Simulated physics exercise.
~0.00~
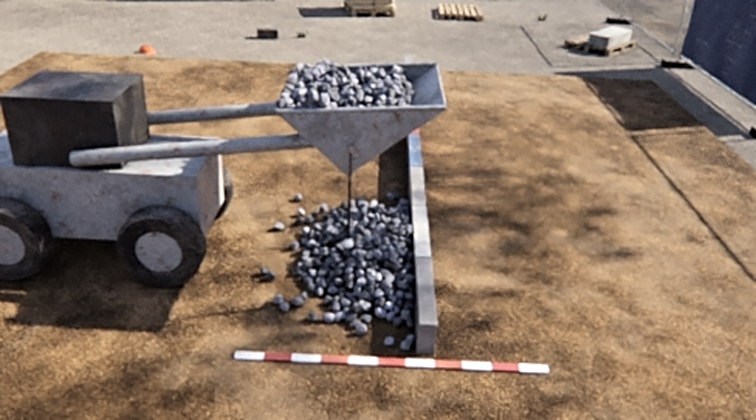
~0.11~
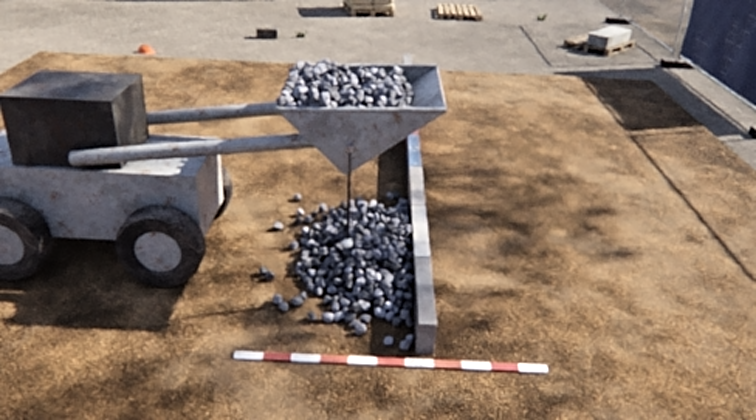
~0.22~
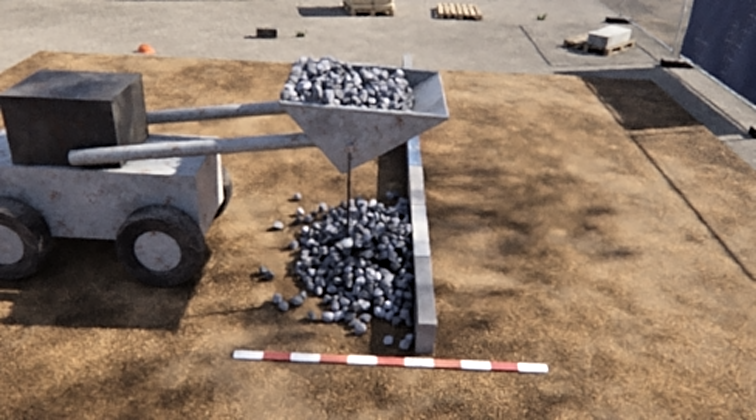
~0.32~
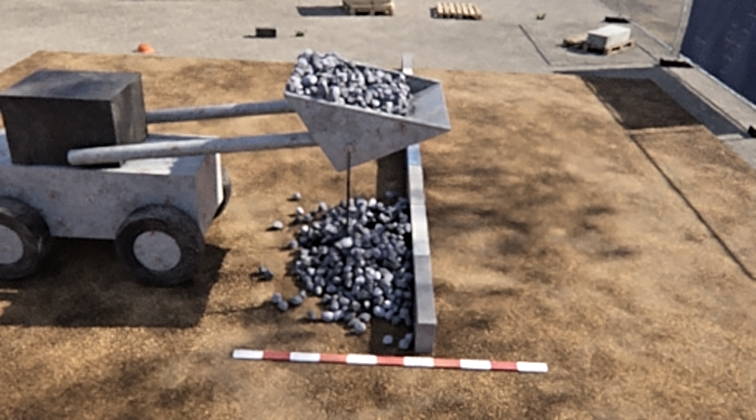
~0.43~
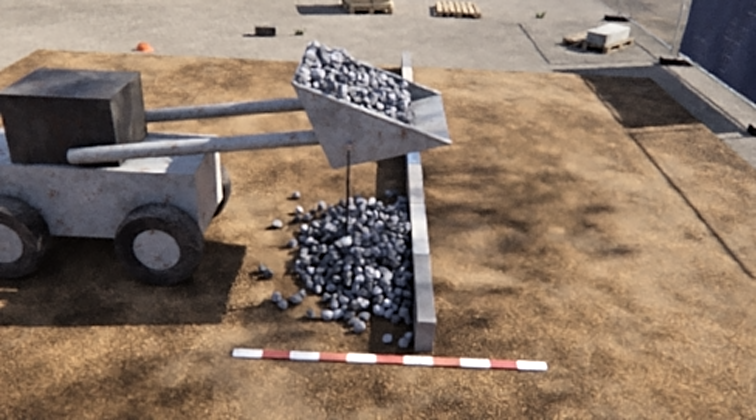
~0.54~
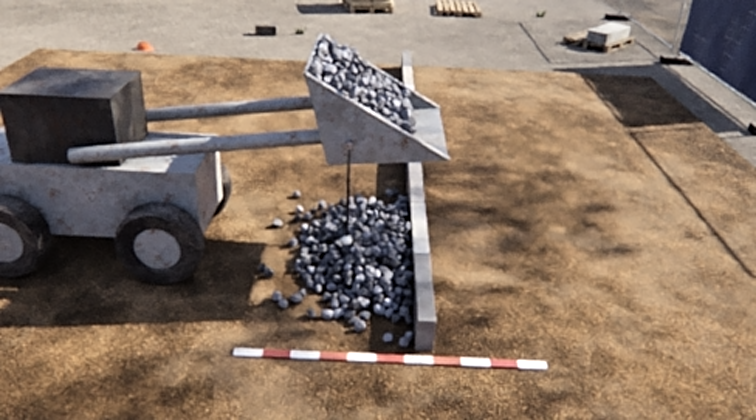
A grey loader with a dark box on top stood still on brown ground, while its raised bucket of grey stones slowly tilted down to the right above a loose stone pile beside a kerb.
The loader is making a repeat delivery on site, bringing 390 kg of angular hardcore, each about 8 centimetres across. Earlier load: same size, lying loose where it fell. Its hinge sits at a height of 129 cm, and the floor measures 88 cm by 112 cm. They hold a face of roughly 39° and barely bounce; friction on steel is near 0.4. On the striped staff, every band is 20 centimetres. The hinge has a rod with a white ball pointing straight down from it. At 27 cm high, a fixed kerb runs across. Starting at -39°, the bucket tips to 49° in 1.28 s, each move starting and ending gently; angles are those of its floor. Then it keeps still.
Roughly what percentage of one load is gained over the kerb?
Roughly 66 per cent.
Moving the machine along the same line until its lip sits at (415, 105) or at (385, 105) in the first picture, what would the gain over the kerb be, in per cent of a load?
The first would add some 25 per cent and the second some 10 per cent.
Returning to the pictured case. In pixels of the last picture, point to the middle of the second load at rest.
Roughly at pixel (448, 249).
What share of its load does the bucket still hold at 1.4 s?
It still holds about 30 per cent.
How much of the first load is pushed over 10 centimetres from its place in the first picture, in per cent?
Close to 0 in a hundred of them.
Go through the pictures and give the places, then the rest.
In the first frame, lip at (446, 108), floor tilted -39°, highest stones at (329, 73). The earlier load is highest near (374, 234), 29 cm above ground level, 100 % on this side of the kerb.
In the second frame, lip at (446, 110), floor tilted -37°, highest stones at (323, 72); the stones move at 0.1 m/s on average.
In the third frame, the bucket is at -32°, its lip at (449, 118); the top of the load is at (314, 67); the stones move at 0.3 m/s on average.
In the fourth frame, the bucket is at -25°, its lip at (451, 130); the top of the load is at (316, 62); the stones move at 0.4 m/s on average.
In the fifth frame, lip at (451, 144), floor tilted -16°, highest stones at (320, 53); the stones move at 0.4 m/s on average.
In the sixth frame, lip at (448, 160), floor tilted -5°, highest stones at (327, 48); the stones move at 0.5 m/s on average.
After 1.0 s the floor is at 35°; in per cent of one load, 97 in the bucket, 102 on this side of the kerb; the foremost stones are at (428, 186).
After 1.4 s the floor is at 49°; in per cent of one load, 29 in the bucket, 141 on this side of the kerb, 29 over the kerb; the foremost stones are at (477, 257).
After 1.7 s the floor is at 49°; in per cent of one load, 1 in the bucket, 141 on this side of the kerb, 59 over the kerb; the foremost stones are at (542, 250).
After 4.4 s the floor is at 49°; in per cent of one load, 0 in the bucket, 134 on this side of the kerb, 66 over the kerb; the foremost stones are at (590, 232). Net gain over the kerb, 66.
